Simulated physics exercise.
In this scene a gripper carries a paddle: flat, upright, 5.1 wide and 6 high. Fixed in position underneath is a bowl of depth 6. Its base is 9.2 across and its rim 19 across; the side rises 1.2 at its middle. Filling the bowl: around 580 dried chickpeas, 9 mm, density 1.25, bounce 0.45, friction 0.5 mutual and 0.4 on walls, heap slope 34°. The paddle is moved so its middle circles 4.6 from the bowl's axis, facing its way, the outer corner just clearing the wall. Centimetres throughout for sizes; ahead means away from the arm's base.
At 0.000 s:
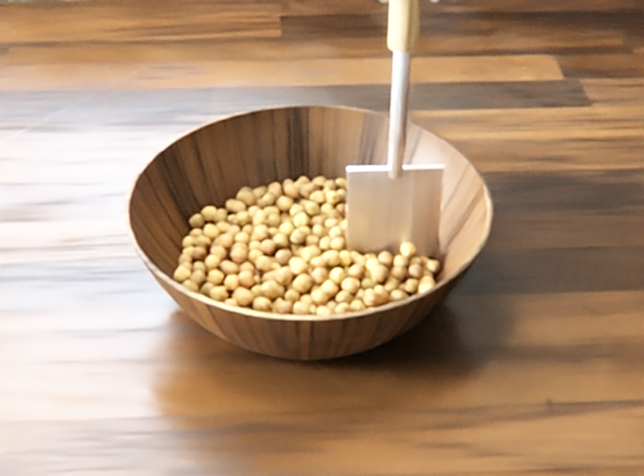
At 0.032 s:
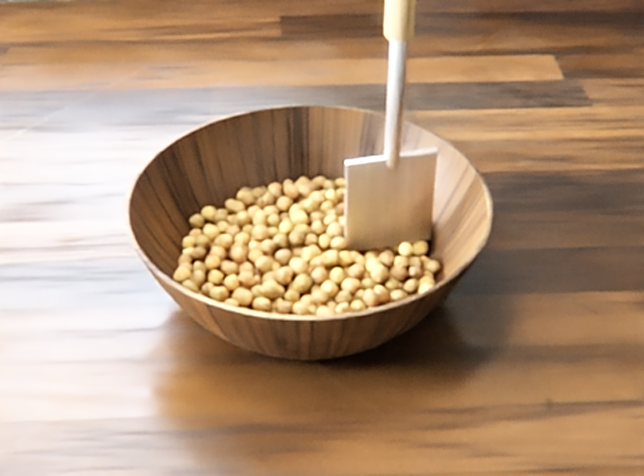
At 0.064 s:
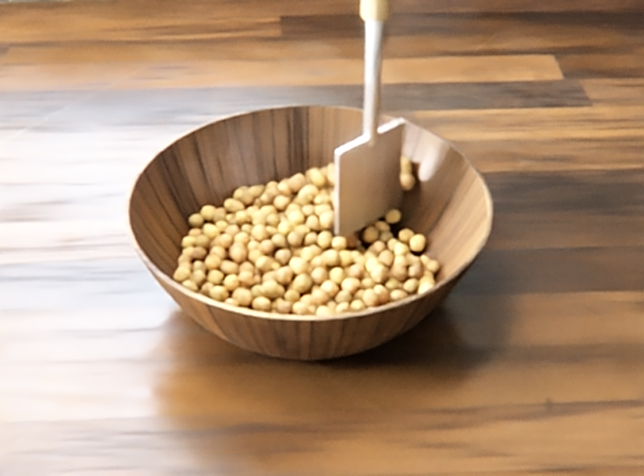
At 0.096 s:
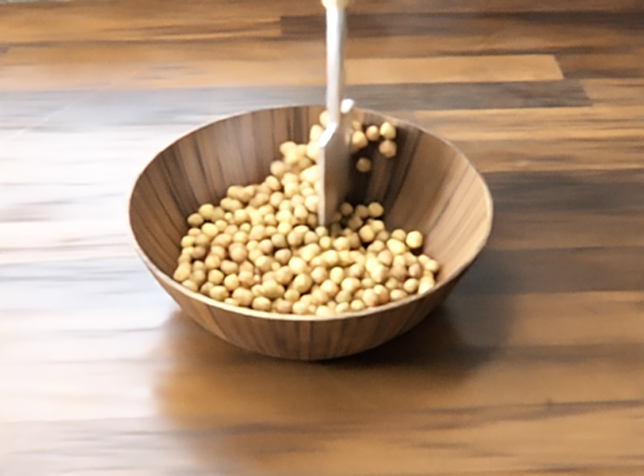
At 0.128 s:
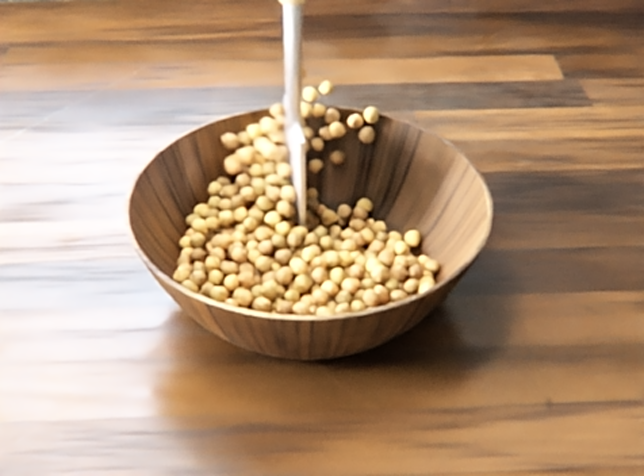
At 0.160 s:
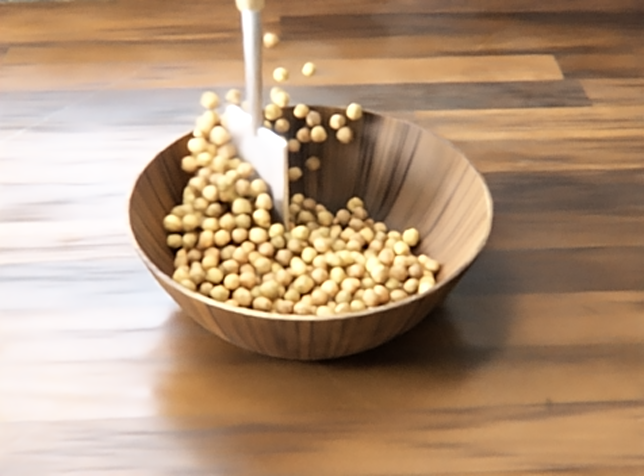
In a wooden bowl, a paddle sweeps leftward through chickpeas, pushing some up and into the air.
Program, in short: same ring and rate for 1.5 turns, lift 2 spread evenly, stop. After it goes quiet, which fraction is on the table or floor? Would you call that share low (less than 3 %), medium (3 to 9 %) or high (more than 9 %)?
I would call it high.
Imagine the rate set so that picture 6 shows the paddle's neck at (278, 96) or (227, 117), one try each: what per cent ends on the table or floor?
Well, about 10 percent the first time and about 20 percent the second.
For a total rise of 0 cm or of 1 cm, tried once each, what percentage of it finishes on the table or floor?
Close to 30 percent and close to 25 percent.
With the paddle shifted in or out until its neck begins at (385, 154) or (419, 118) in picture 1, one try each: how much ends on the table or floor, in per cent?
Near 15 per cent and near 0 per cent, in that order.
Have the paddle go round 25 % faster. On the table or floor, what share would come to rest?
That would be some 20 percent.
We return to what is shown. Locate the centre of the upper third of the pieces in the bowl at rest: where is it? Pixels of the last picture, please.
I'd say close to (323, 261).
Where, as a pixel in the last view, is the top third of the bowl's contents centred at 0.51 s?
I'd say about (341, 245).
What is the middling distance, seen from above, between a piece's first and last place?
3 centimetres.
By 0.34 s, 284° round, highest piece 9 above the table; 535 in the bowl, 17 on the table or floor, 28 in flight or on the tool.
By 0.51 s, 83° round, highest piece 8 above the table; 502 in the bowl, 70 on the table or floor, 8 in flight or on the tool.
By 0.80 s, 180° round, highest piece 4 above the table; 497 in the bowl, 83 on the table or floor.
By 1.50 s, 180° round, highest piece 4 above the table; 497 in the bowl, 83 on the table or floor.
Final count, 497 in the bowl, 83 on the table or floor. That is 14 % on the table or floor.
